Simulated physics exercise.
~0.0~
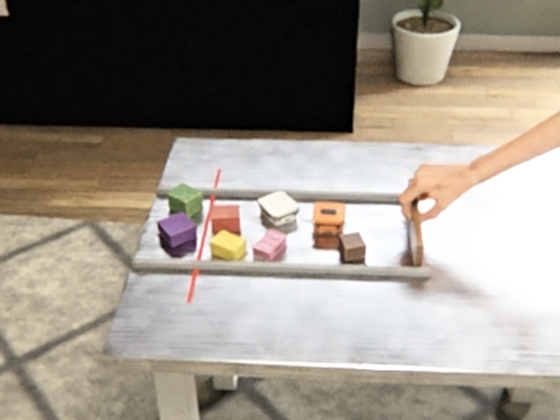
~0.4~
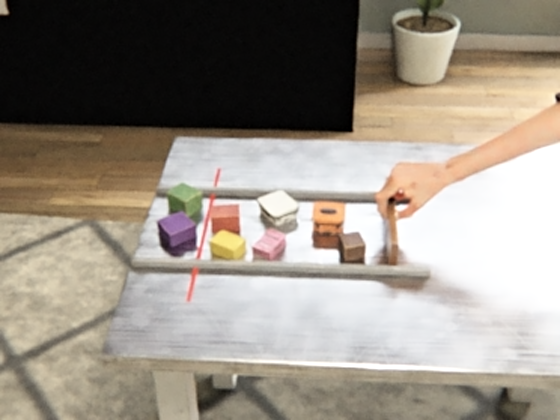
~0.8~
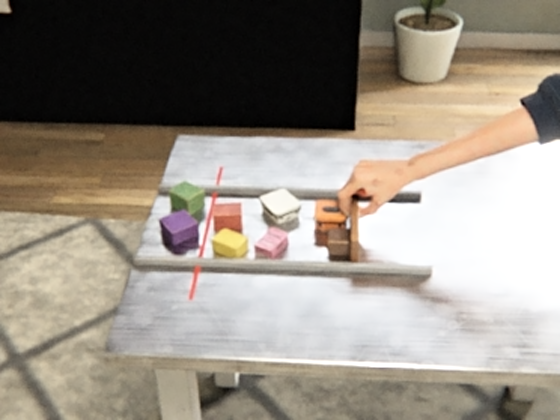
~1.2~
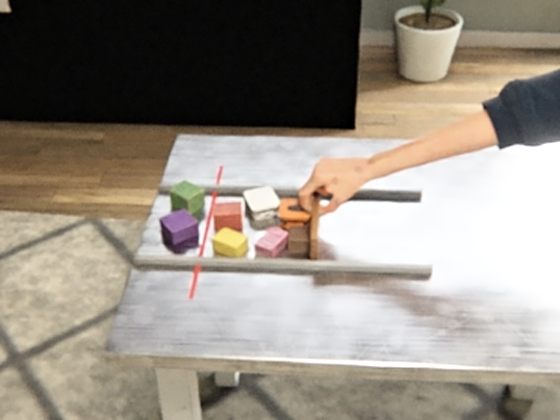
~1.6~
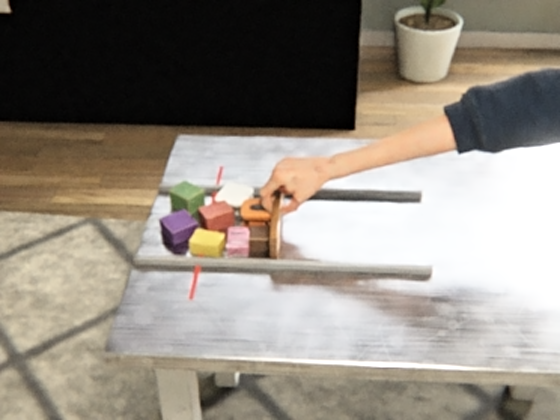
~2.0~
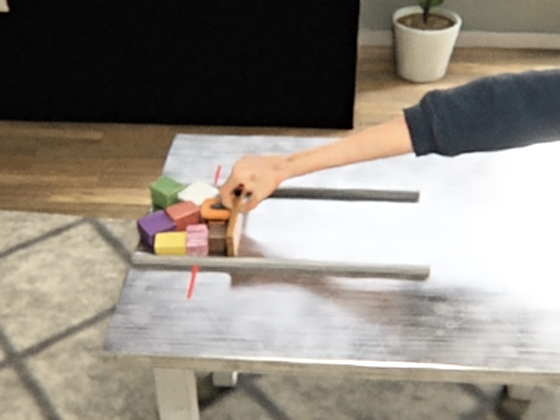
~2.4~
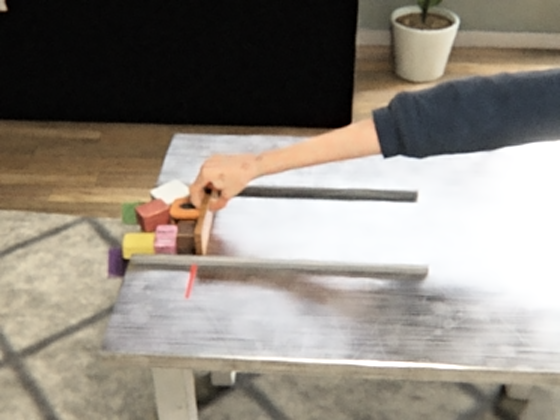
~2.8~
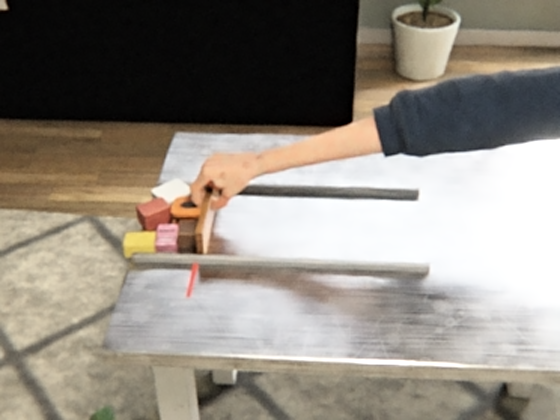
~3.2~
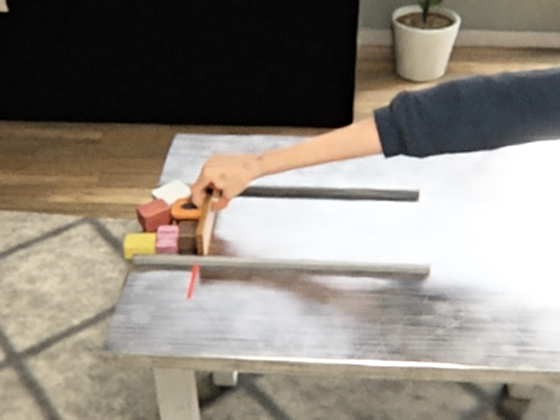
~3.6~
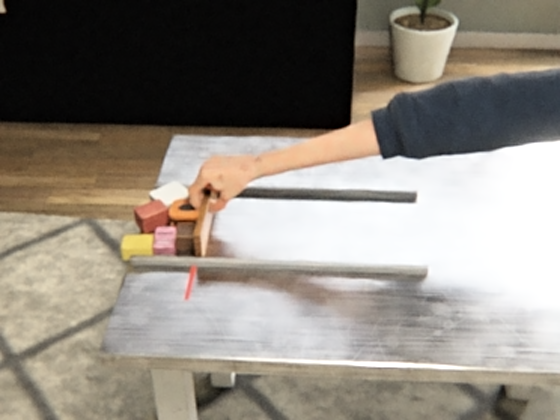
The clip opens on a pale tabletop where eight small things, mostly coloured blocks, lie scattered between two rails, with a hand holding an upright board at their right. The hand slides the board left, and it meets the brown block and the orange case first. Pushed onward, the pieces bunch together and crowd over the red line toward the table's left edge. The green and purple blocks tip over that edge and drop away. The board then stops near the line, leaving the other six huddled at the edge, with the yellow block jutting out.
